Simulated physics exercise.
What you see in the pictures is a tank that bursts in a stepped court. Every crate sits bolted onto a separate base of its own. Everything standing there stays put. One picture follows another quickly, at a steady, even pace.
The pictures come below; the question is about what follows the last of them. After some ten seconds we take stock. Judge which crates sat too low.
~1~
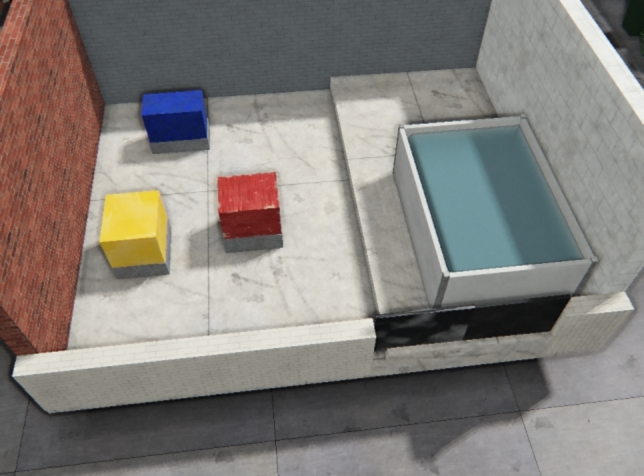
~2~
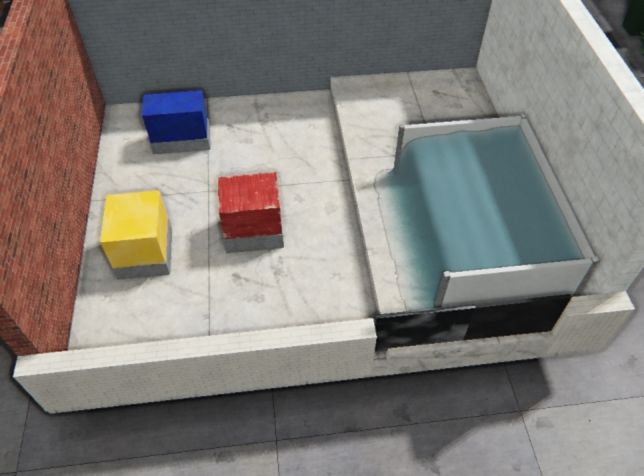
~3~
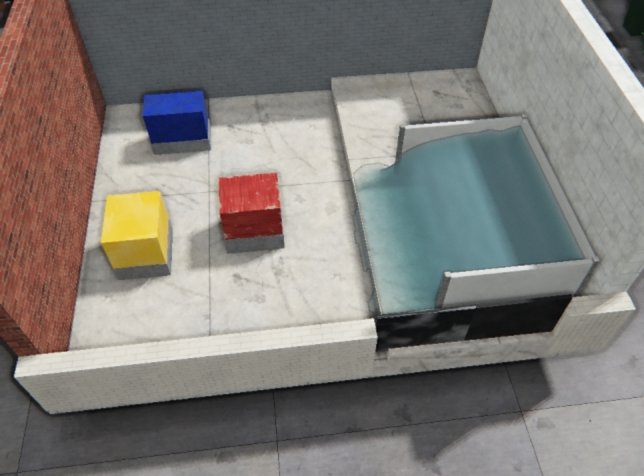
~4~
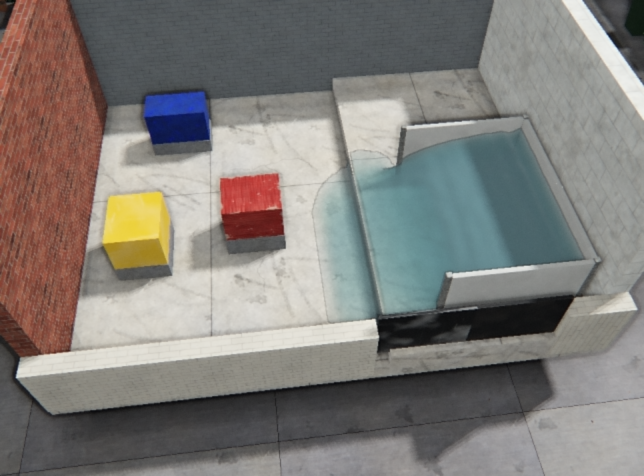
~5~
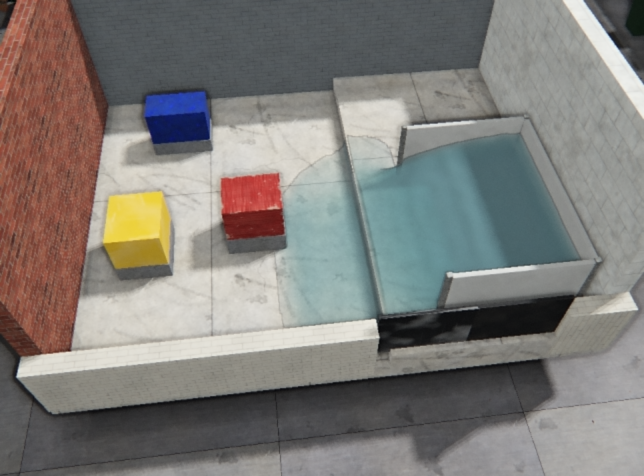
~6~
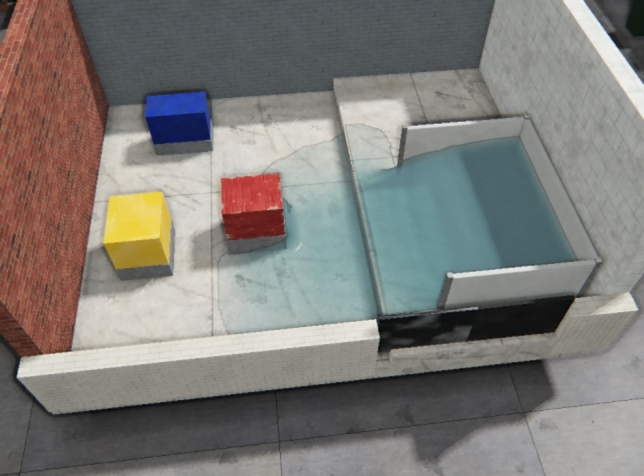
The blue crate was too low. The red crate was too low. The yellow crate was too low.
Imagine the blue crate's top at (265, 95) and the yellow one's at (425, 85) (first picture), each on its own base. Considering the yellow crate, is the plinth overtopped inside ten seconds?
The yellow crate simply stays high and dry.
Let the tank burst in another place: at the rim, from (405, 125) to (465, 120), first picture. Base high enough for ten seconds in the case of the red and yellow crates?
The red crate is not reached, the yellow crate is not reached.
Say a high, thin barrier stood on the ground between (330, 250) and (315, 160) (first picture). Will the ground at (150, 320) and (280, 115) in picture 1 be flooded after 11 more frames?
As listed: Awash, wet.
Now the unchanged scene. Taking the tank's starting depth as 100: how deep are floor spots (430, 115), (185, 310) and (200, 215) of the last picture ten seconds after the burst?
My figures are about 0, 25 and 20 percent.
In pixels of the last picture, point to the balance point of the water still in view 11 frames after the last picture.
Centre of the water: Near (286, 256).
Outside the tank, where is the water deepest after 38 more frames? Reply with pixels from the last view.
I'd put it around (353, 197).
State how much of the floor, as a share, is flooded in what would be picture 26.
By my count, 80 percent.
A moment on, water covers 60 % of the floor; the blue crate water round its plinth, the red crate water round its plinth, the yellow crate water round its plinth.
Next, water covers 70 % of the floor; the blue crate water round its plinth, the red crate water round its plinth, the yellow crate water round its plinth.
Then, water covers 80 % of the floor; the blue crate water round its plinth, the red crate water round its plinth, the yellow crate water round its plinth.
Later, water covers 80 % of the floor; the blue crate water round its plinth, the red crate water round its plinth, the yellow crate water round its plinth.
In the end, water covers 80 % of the floor; the blue crate was topped, the red crate was topped, the yellow crate was topped.
